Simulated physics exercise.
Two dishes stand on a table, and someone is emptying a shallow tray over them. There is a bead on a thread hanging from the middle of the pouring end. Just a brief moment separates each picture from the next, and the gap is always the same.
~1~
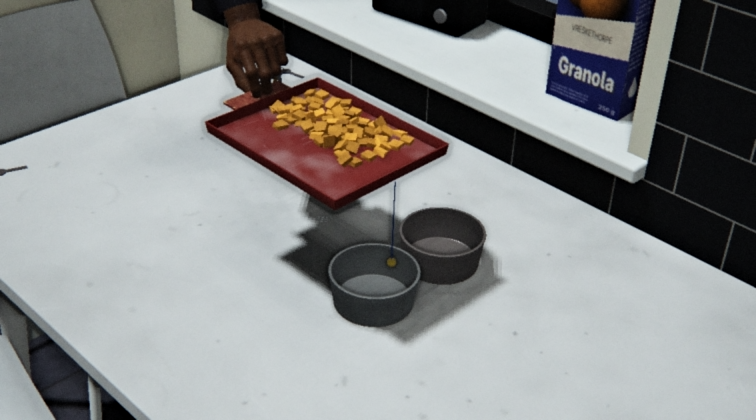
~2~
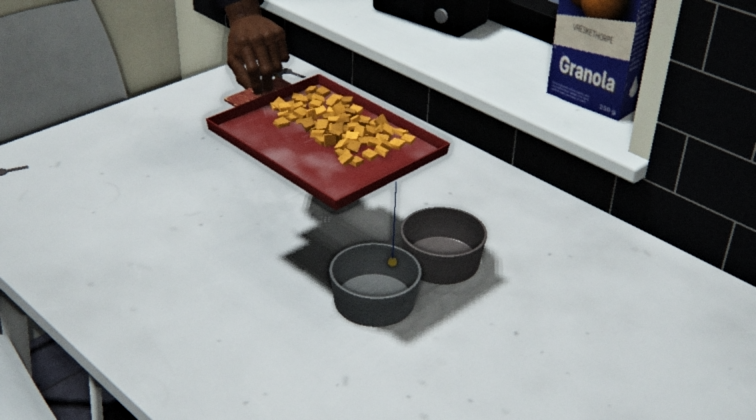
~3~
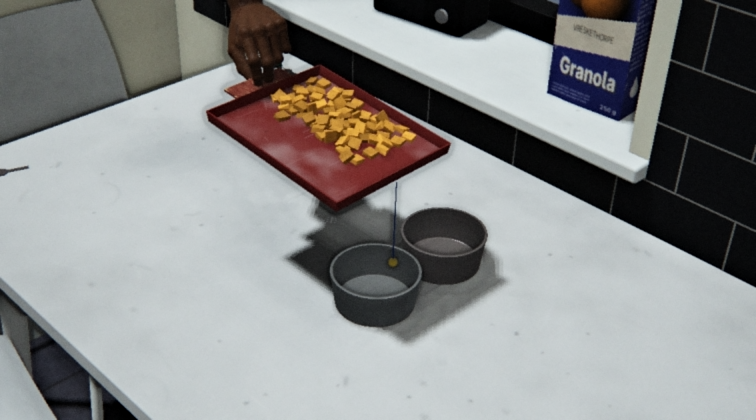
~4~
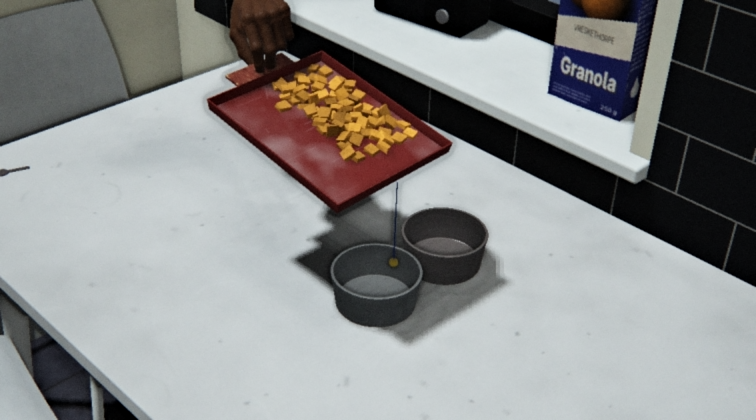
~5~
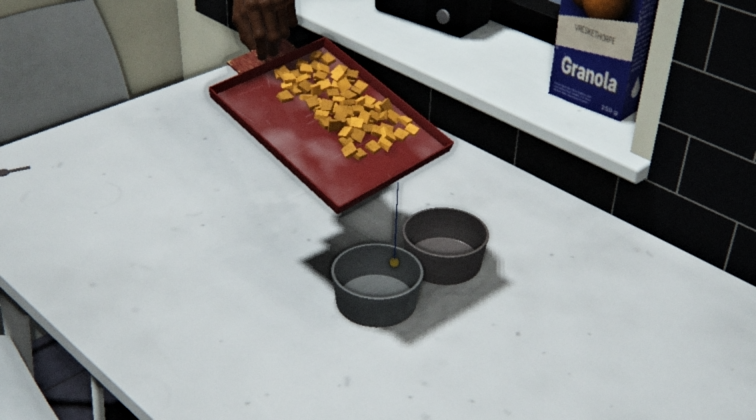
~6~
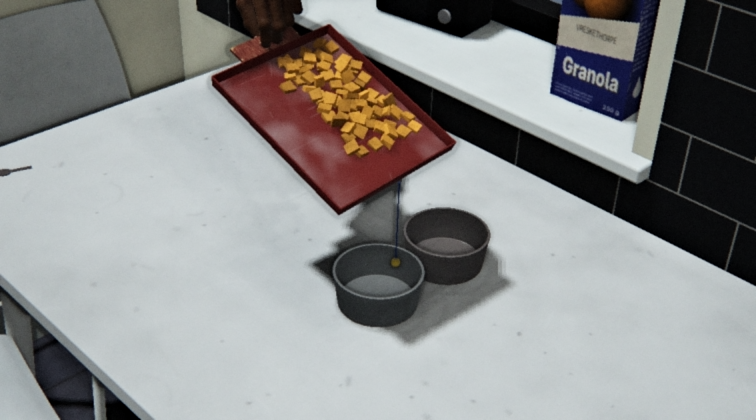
The clip opens on a hand holding a shallow red tray of small orange-yellow crackers above two dark round dishes on a white table, a bead hanging on a thread from the tray's near end. The tray gradually tilts, its near left corner lowest, while the crackers stay bunched and the dishes remain still.
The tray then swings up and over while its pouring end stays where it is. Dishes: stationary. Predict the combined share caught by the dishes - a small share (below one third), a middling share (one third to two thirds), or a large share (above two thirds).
A small share, below one third.
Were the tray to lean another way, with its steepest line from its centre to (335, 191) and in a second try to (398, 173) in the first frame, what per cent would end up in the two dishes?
First case: 20 %; second case: 10 %.
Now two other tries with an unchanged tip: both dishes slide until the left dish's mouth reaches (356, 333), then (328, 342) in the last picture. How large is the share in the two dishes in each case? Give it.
Trial 1 about 70 %, trial 2 about 70 %.
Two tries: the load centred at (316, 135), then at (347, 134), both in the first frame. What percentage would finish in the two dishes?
You'd get 10 % the first time and 10 % the second.
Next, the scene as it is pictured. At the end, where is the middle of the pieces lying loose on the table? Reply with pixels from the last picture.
Near (407, 357).
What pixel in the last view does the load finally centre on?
(404, 353).
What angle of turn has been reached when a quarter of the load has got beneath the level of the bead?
Close to 80 degrees, I reckon.
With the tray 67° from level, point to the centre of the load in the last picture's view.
I'd mark the middle close to (389, 173).
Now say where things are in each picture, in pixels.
The first frame shows corners of the pouring end at (335, 199) and (447, 144), level; middle of the load at (333, 123), small crackers; left dish at (405, 303); right dish at (473, 262); bead on its thread at (392, 262).
The second frame shows corners of the pouring end at (336, 199) and (448, 143), level; middle of the load at (334, 121).
The third frame shows corners of the pouring end at (337, 201) and (449, 143), tipped barely, lowest at the left corner; middle of the load at (335, 115).
The fourth frame shows corners of the pouring end at (338, 203) and (450, 142), tipped a little, lowest at the left corner; middle of the load at (337, 108).
The fifth frame shows corners of the pouring end at (339, 205) and (452, 142), tipped clearly, lowest at the left corner; middle of the load at (339, 100).
The sixth frame shows corners of the pouring end at (341, 207) and (454, 142), tipped clearly, lowest at the left corner; middle of the load at (342, 93); left dish at (410, 304); right dish at (477, 262).
Soon after the last picture, tray tipped steeply; most on the tray; about a quarter in the air.
A little later, tray tipped past a quarter turn; about a third on the tray; a stray few in the left dish; about half outside both; a small part in the air.
Later still, tray tipped past a quarter turn; a small part in the left dish; nearly all outside both.
At rest, tray tipped past a quarter turn; a small part in the left dish; none in the right dish; nearly all outside both.
